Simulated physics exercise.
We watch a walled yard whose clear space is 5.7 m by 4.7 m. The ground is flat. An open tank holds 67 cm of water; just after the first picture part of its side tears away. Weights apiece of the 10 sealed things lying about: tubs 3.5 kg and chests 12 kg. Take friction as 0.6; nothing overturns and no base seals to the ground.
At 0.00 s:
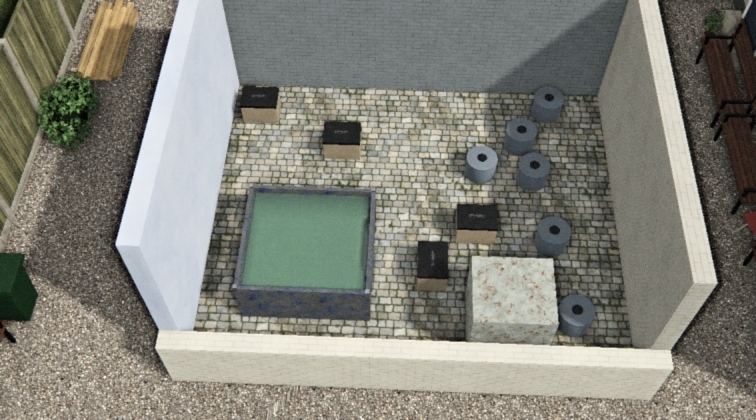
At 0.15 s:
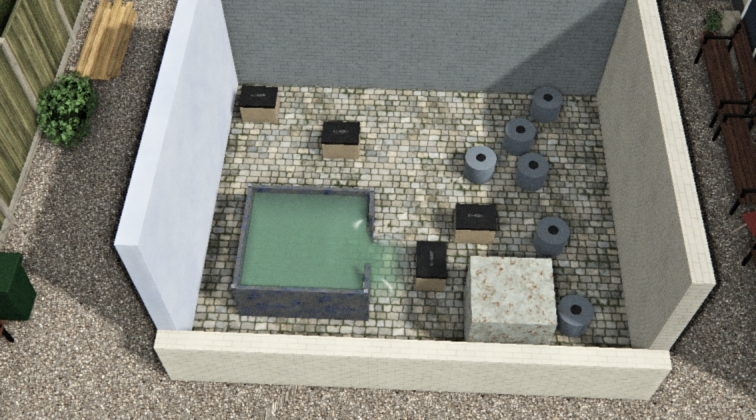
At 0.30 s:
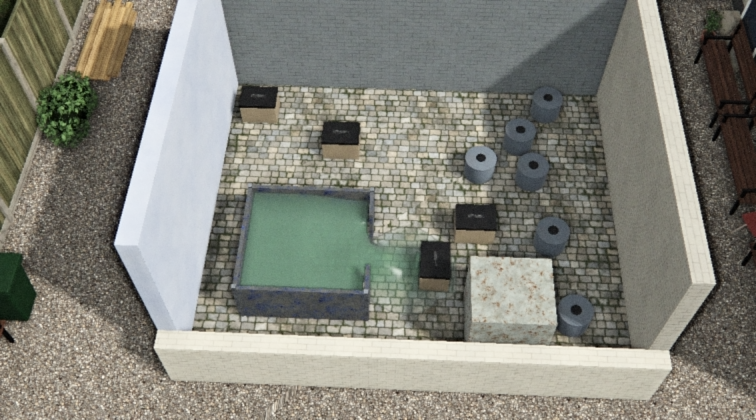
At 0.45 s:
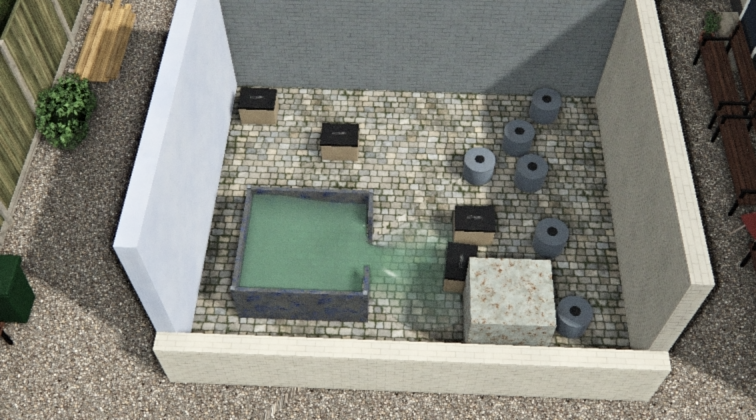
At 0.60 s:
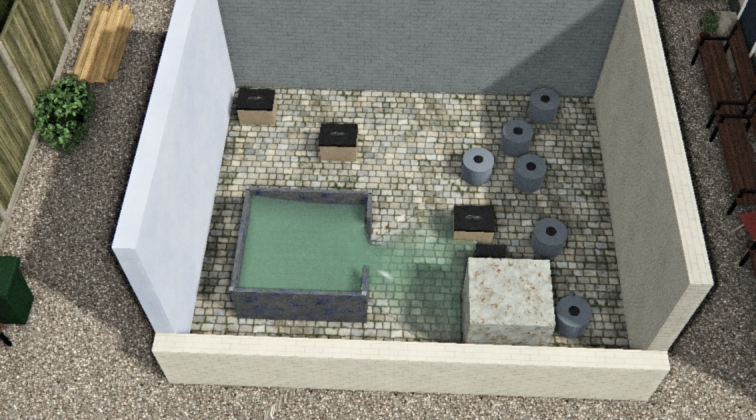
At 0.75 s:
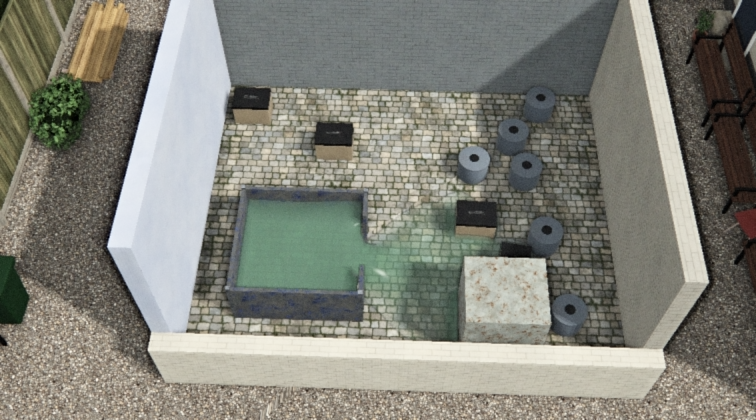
In a walled, cobbled yard, green water poured through a gap in the right side of a square tank and spread over the stones, pushing the nearest black-topped box rightward behind a speckled stone block.
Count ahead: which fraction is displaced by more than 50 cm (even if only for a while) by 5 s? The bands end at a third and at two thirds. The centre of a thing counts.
Share: At least two thirds.
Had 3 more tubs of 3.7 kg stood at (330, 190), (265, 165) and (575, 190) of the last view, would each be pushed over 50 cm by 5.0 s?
In that order: Under, under, more.
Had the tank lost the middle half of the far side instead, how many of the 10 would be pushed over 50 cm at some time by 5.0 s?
In that case 5 of them.
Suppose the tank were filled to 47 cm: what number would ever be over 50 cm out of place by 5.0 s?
Then 8.
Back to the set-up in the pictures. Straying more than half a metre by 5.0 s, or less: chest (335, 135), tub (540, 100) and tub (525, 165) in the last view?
In that order: Short of it, over, past it.
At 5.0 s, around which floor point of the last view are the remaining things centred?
Around (437, 162).
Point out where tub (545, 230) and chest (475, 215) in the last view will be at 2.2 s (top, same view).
Around (593, 163) and (584, 136).
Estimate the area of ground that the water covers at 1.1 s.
Roughly 8.5 m2.
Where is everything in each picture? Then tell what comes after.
A chest at (433, 259) rests on the ground; a chest at (477, 216) rests on the ground; water covers 2.3 m2; 0 of 10 have shifted, in the first picture.
A chest at (432, 259), on the bottom; a chest at (476, 216) rests on the ground; 2.8 m2 under water; 0 of 10 have shifted, in the second picture.
A chest at (436, 259), on the bottom, 5 cm from its start; a chest at (476, 216) rests on the ground; water covers 3.3 m2; 1 of 10 have shifted, in the third picture.
A chest at (462, 261) rests on the ground, 40 cm from its start; a chest at (475, 218) rests on the ground; water covers 4.0 m2; 1 of 10 have shifted, in the fourth picture.
A chest at (489, 262) rests on the ground, 79 cm from its start; a chest at (474, 218) rests on the ground; 4.8 m2 under water; 1 of 10 have shifted, in the fifth picture.
A chest at (515, 262), on the bottom, 118 cm from its start; a chest at (477, 213) rests on the ground, 12 cm from its start; water covers 5.7 m2; 2 of 10 have shifted, in the sixth picture.
After 1.1 s 2 of 10 are over 50 cm from their spots; 0 afloat.
After 2.2 s 6 of 10 are over 50 cm from their spots; 5 afloat.
After 3.5 s 6 of 10 are over 50 cm from their spots; 7 afloat.
After 5.0 s 8 of 10 are over 50 cm from their spots, and 8 have been at some point; 8 afloat.
